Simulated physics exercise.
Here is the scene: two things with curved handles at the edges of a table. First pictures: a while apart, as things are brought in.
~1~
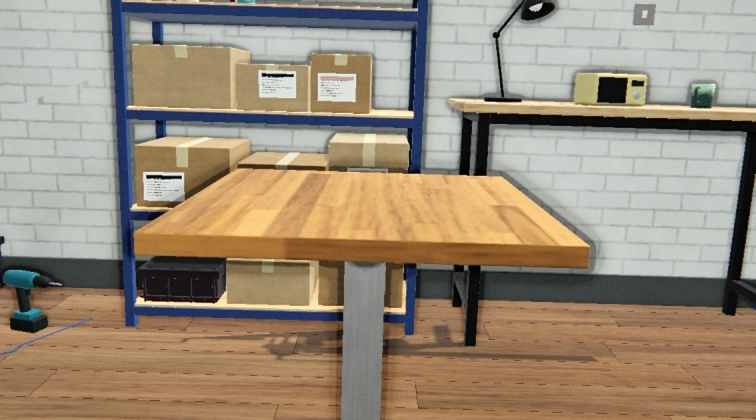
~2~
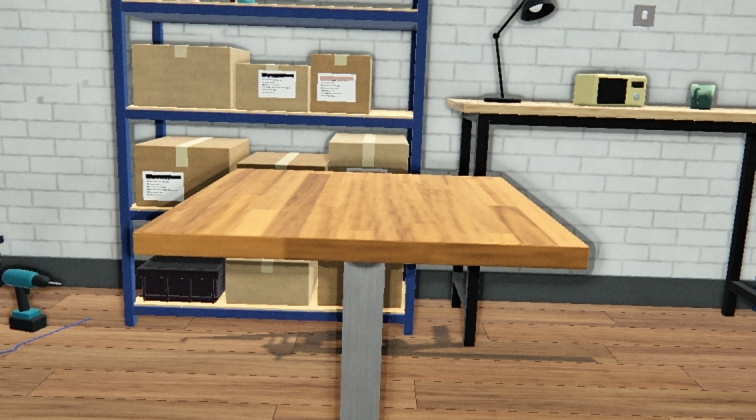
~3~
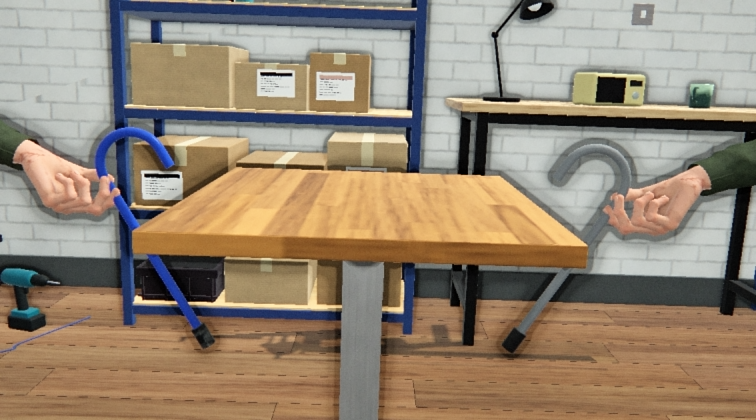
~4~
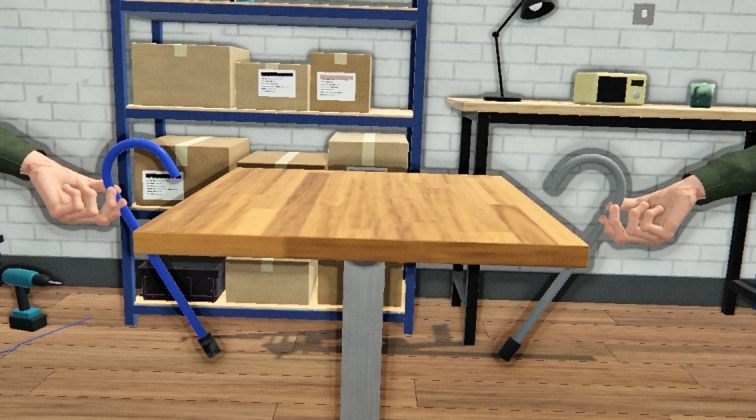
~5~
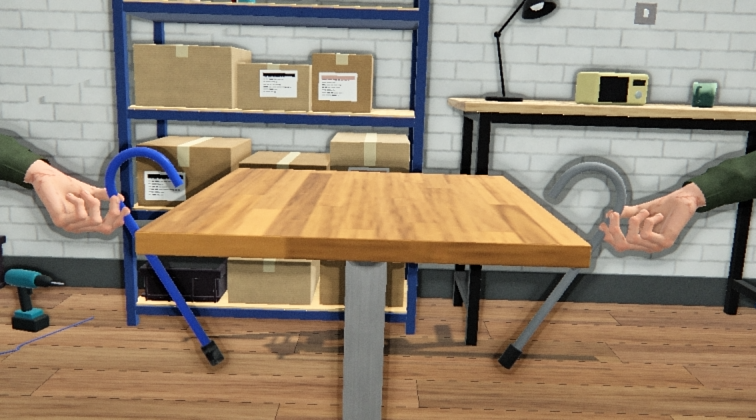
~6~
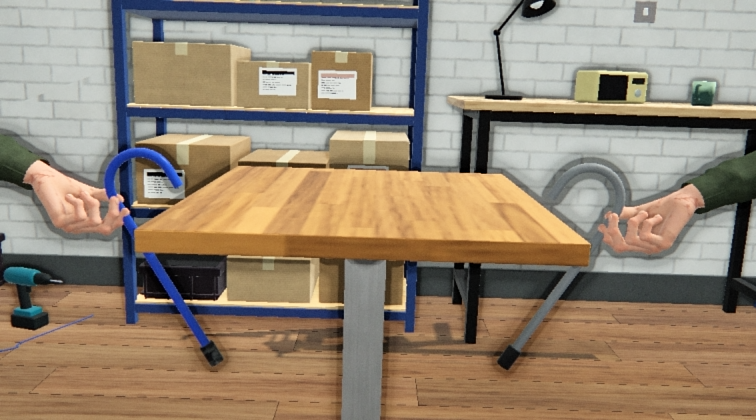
Two hands brought a blue cane and a grey cane into view at the left and right edges of a wooden table, shifted them slightly, then held them there, nearly still.
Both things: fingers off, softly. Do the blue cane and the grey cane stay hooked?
In the end my guess is the blue cane falls free, my guess is the grey cane falls free.
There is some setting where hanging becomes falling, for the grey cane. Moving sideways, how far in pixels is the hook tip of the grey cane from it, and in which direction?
Left, by around 16 pixels.
Then, 0.28 s after the last picture, blue cane falling near (187, 405); grey cane falling near (531, 413).
Then, 0.44 s after the last picture, blue cane falling; grey cane falling.
At rest, the blue cane slips off; the grey cane slips off.
